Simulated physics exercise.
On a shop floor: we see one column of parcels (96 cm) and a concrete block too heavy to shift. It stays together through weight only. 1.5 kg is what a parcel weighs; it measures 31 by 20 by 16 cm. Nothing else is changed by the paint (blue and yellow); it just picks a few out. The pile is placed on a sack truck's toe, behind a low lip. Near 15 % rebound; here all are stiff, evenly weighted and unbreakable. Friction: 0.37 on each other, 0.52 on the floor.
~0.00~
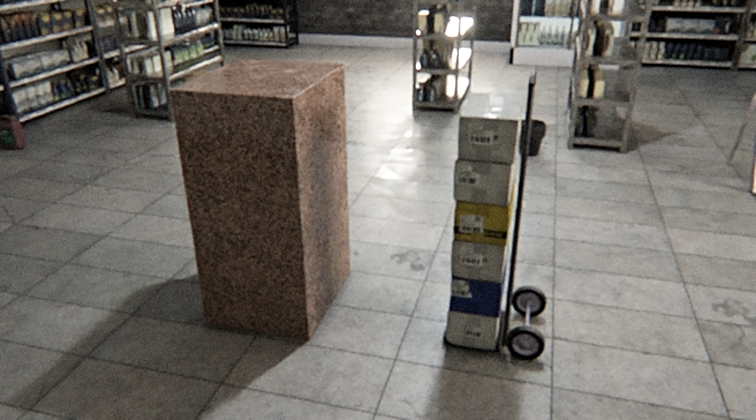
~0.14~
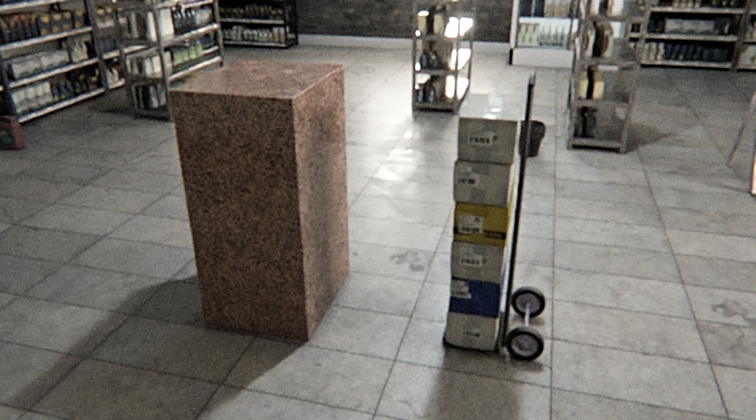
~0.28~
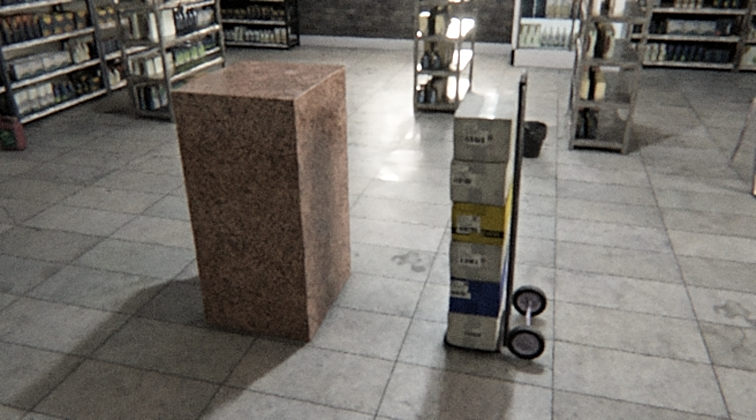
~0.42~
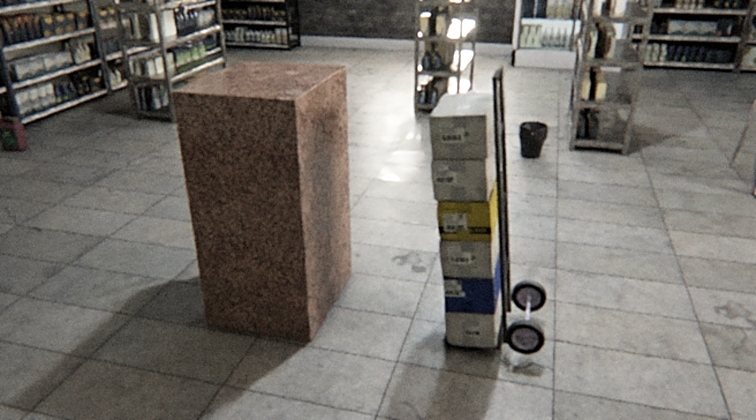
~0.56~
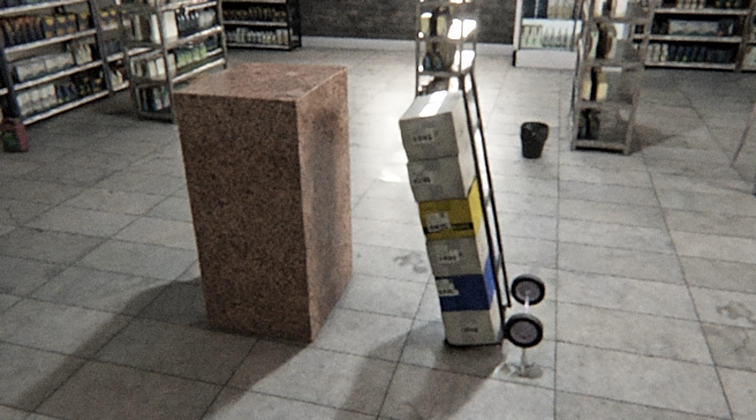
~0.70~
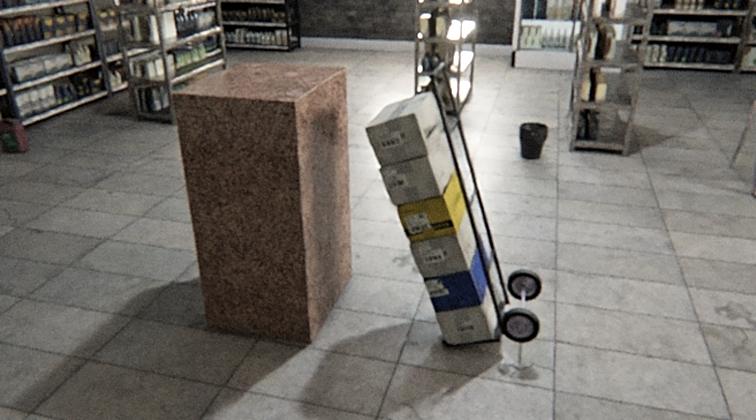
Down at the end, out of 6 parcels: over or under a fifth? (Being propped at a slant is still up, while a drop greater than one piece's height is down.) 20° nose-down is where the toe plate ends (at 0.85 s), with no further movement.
The fallen part stops short of a fifth.
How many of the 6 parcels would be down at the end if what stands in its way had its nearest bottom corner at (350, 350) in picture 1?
It would be 0.
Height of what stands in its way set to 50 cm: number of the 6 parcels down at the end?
Count at the end: 3.
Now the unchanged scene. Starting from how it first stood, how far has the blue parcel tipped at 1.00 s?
Some 40°.
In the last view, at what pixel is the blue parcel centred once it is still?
End point in last frame: Roughly (431, 275).
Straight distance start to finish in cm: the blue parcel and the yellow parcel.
Well, the blue finishes 20 cm from where it began, while the yellow finishes 45 cm from its start.
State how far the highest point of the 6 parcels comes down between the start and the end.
Something like 6 cm, give or take.
Around 0.76 s, none of the 6 parcels down, 6 disturbed; yellow parcel tipped 25°; blue parcel tipped 25°.
Around 0.84 s, none of the 6 parcels down, 6 disturbed; yellow parcel tipped 31°; blue parcel tipped 31°.
Around 1.00 s, none of the 6 parcels down, 6 disturbed; blue parcel tipped 38°; yellow parcel tipped 38°, 7 cm lower.
Finally (1.9 s), none of the 6 parcels down, 6 disturbed; blue parcel tipped 41°; yellow parcel tipped 41°, 10 cm lower. That is 0 per cent. Seen by the last camera, middles, blue parcel near (431, 275), yellow parcel near (380, 219).
